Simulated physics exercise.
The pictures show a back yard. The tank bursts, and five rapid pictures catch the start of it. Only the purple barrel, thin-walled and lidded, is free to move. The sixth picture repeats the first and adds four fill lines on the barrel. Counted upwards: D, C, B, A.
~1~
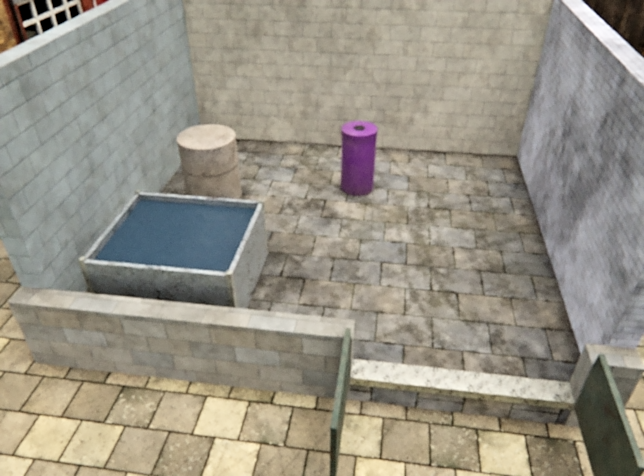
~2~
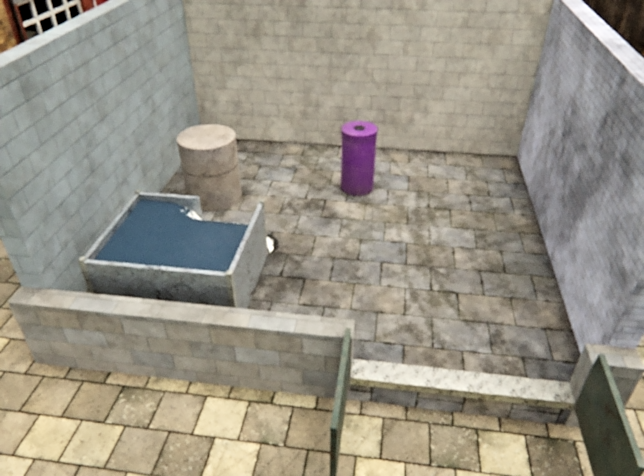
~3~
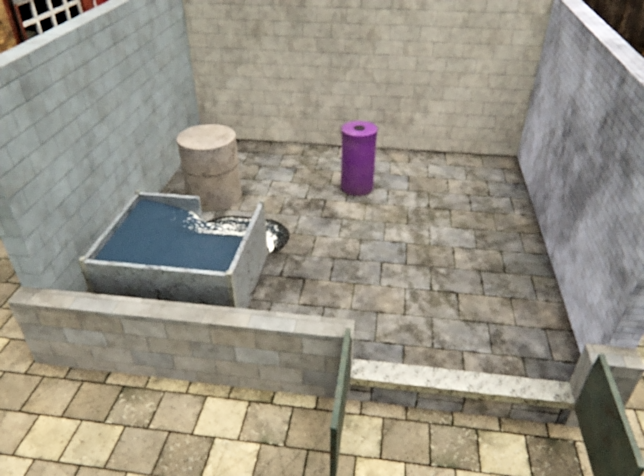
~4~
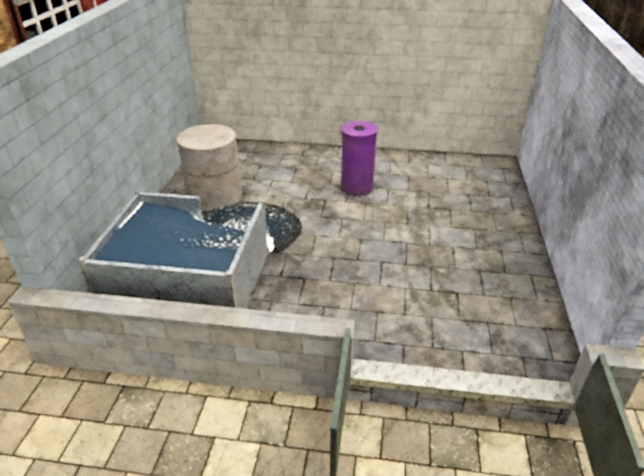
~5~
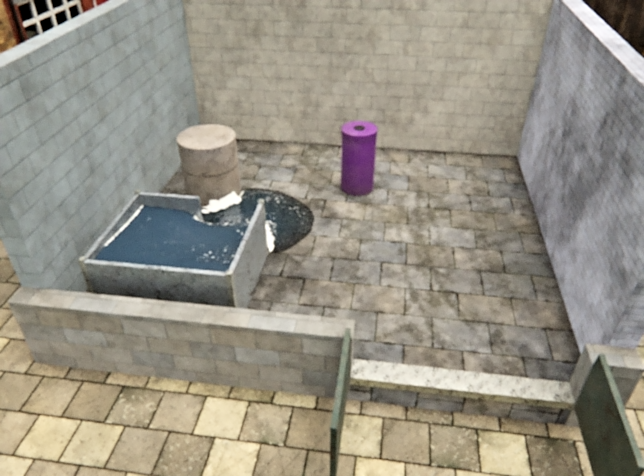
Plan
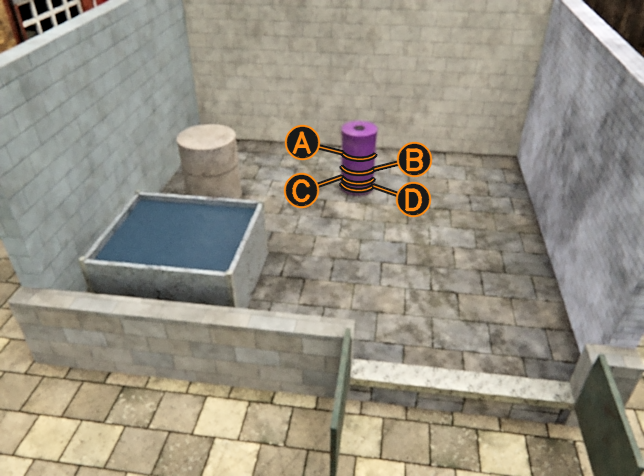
Water pouring from a gap in a stone tank and spreading across yard paving, while a purple barrel stands still.
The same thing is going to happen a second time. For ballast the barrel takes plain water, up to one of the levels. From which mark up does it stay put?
The limit is C.
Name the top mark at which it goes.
It is D.
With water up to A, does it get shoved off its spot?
No.
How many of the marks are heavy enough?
Three of them.
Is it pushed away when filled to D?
Yes, that goes wrong.
On the marked copy, A at (357, 159); B at (356, 173); C at (356, 183); D at (356, 190); from the bottom up D, C, B, A.
Choosing A, it does not move.
Choosing B, it does not move.
Choosing C, it shifts by a finger or two and stays.
Choosing D, it is pushed about twice its own width away.
